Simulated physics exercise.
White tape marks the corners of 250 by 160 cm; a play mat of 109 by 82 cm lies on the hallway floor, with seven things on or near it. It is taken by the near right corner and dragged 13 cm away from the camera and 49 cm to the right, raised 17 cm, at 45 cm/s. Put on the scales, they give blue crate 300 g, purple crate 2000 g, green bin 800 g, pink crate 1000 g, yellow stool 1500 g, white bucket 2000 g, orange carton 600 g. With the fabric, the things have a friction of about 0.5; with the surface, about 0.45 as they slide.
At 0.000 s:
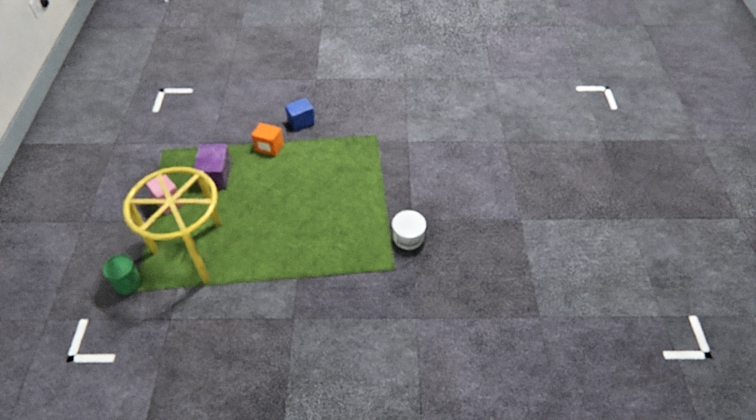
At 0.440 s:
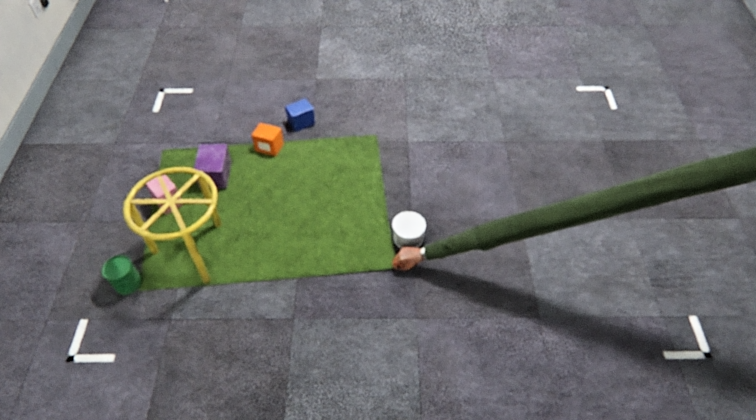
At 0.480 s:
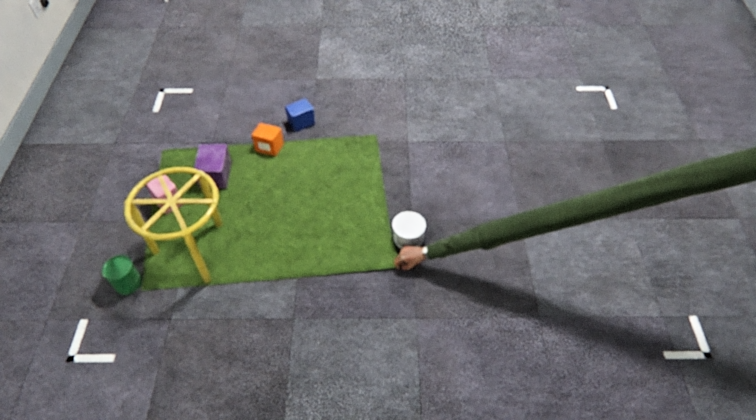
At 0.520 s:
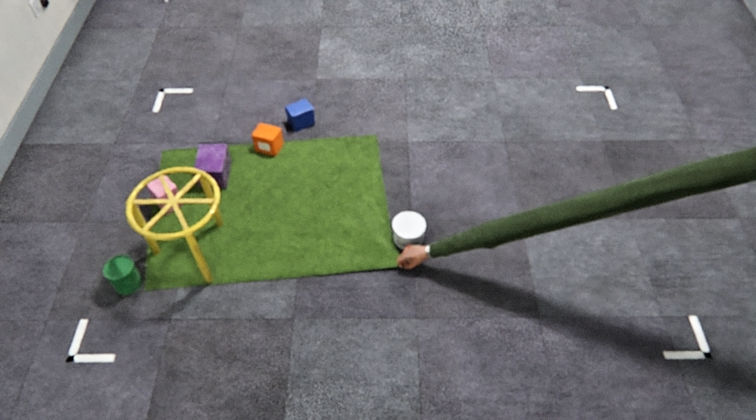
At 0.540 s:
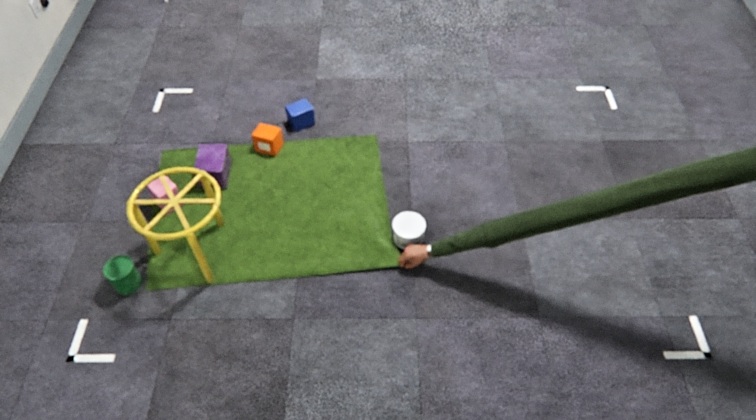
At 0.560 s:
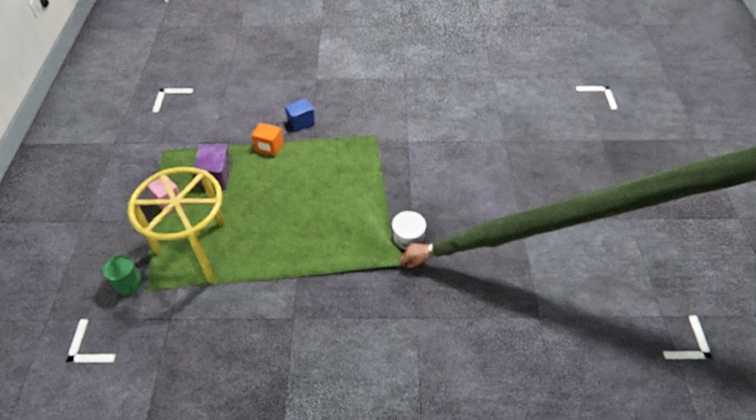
On a hallway floor, a hand grips the green mat's near right corner and shifts it slightly.
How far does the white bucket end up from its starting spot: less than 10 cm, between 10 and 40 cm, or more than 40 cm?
It is left a medium stretch off.
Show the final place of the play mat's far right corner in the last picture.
That corner settles near pixel (433, 160) in the last view.
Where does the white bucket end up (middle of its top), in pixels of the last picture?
It comes to rest at about (453, 207).
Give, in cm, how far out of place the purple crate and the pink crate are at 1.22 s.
Purple crate 20 cm, pink crate 25 cm.
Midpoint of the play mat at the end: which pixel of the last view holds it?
(356, 202) or thereabouts.
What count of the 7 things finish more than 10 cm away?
That gives 5.
By 0.9 s, middle of the play mat at (288, 199); white bucket 5 cm off its start, yellow stool 15 cm off its start, pink crate 11 cm off its start.
By 1.2 s, middle of the play mat at (313, 199); white bucket 15 cm off its start, yellow stool 29 cm off its start, pink crate 25 cm off its start.
By 1.6 s, middle of the play mat at (346, 200); white bucket 22 cm off its start at (453, 207), yellow stool 43 cm off its start at (279, 210), pink crate 42 cm off its start at (242, 210).
By 1.9 s, middle of the play mat at (355, 202); white bucket 22 cm off its start, yellow stool 48 cm off its start, pink crate 47 cm off its start.
By 2.5 s, middle of the play mat at (356, 202); white bucket 22 cm off its start at (453, 207), yellow stool 48 cm off its start at (291, 211), pink crate 47 cm off its start at (252, 212), purple crate 38 cm off its start at (284, 175).
